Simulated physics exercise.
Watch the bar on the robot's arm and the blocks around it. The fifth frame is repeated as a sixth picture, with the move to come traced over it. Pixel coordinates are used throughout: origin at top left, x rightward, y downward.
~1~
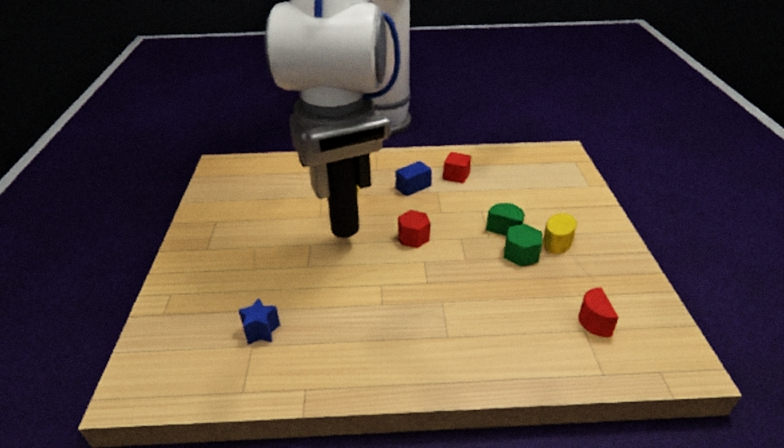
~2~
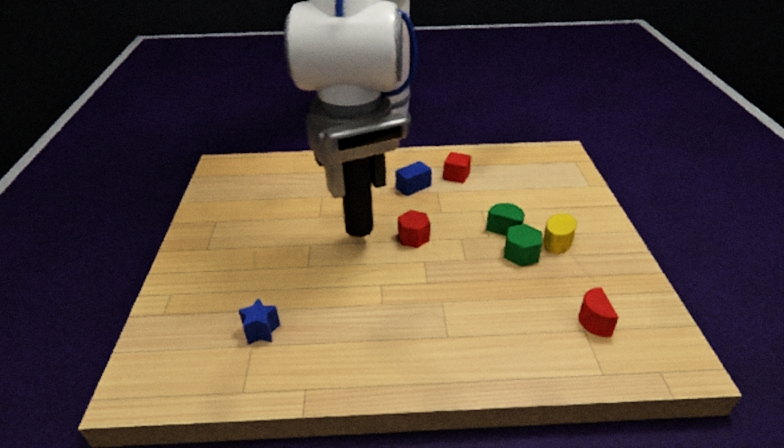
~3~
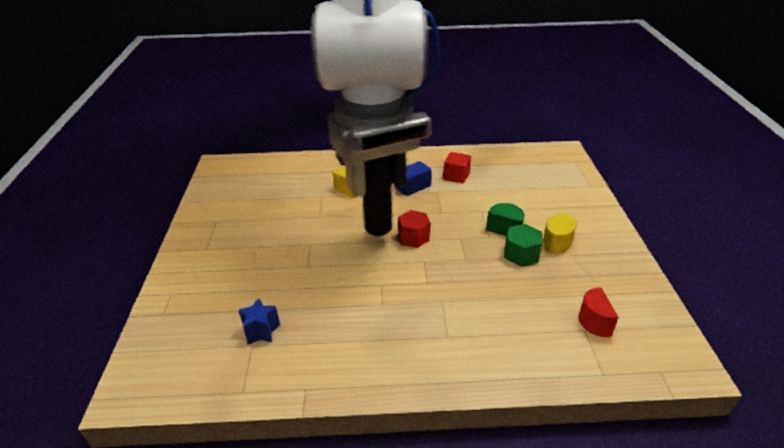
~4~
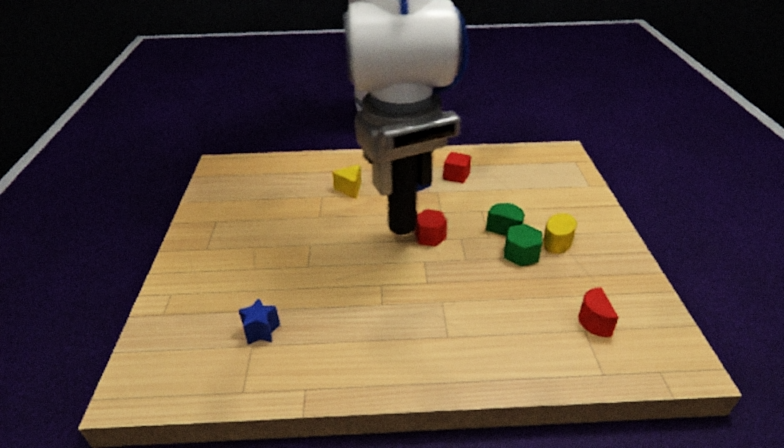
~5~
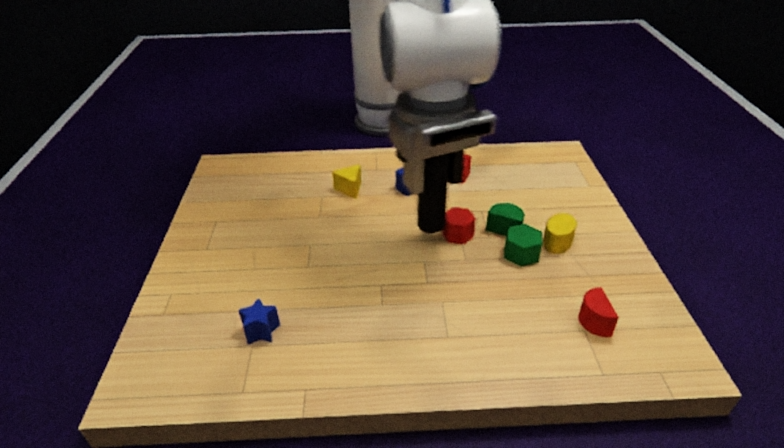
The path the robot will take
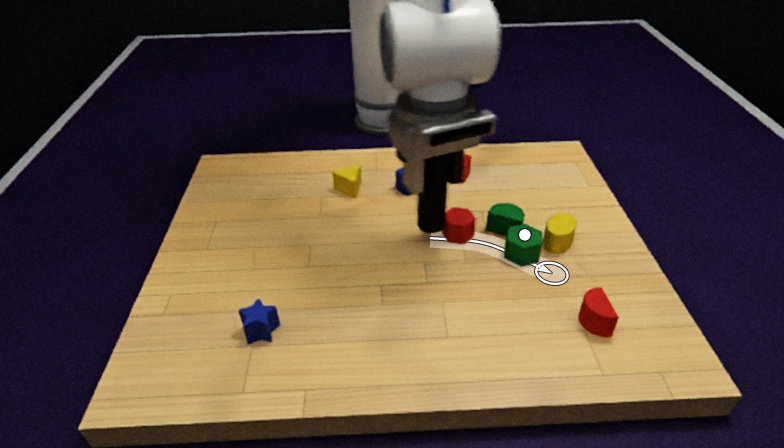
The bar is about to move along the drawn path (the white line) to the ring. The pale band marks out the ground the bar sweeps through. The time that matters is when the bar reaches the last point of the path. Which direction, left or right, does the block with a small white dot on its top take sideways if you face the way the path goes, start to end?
Side: Right.
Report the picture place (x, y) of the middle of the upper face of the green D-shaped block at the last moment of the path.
The point I'd pick in the picture is (531, 203).
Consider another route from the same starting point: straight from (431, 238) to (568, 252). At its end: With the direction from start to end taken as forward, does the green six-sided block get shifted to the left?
Short answer: No.
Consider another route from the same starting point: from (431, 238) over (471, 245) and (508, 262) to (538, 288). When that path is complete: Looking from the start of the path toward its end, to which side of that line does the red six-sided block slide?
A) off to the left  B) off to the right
A - off to the left.
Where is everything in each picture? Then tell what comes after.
In the first picture, lower end of the bar at (345, 230), tops of blocks, red six-sided block at (414, 219), green D-shaped block at (508, 210), green six-sided block at (525, 235), yellow oval at (562, 223).
In the second picture, bar at (360, 229), blocks as before.
In the third picture, bar at (379, 228), blocks as before.
In the fourth picture, bar at (402, 227), red six-sided block at (431, 218).
In the fifth picture, bar at (431, 226), red six-sided block at (460, 216), green D-shaped block at (508, 210), green six-sided block at (525, 235), yellow oval at (562, 223).
The drawn path runs from (431, 238) over (472, 241) and (512, 254) to (552, 273); the dot is on the green six-sided block.
What follows on the original path. One third of the way, bar at (475, 229); red six-sided block at (500, 213), turned 25° anticlockwise; green D-shaped block at (522, 206), turned 20° clockwise.
Two thirds of the way, bar at (515, 242); red six-sided block at (515, 214), turned 40° anticlockwise; green D-shaped block at (531, 203); green six-sided block at (550, 244).
At the end, bar at (555, 260); red six-sided block at (515, 214), turned 40° anticlockwise; green D-shaped block at (531, 203); green six-sided block at (593, 261); yellow oval not moved.
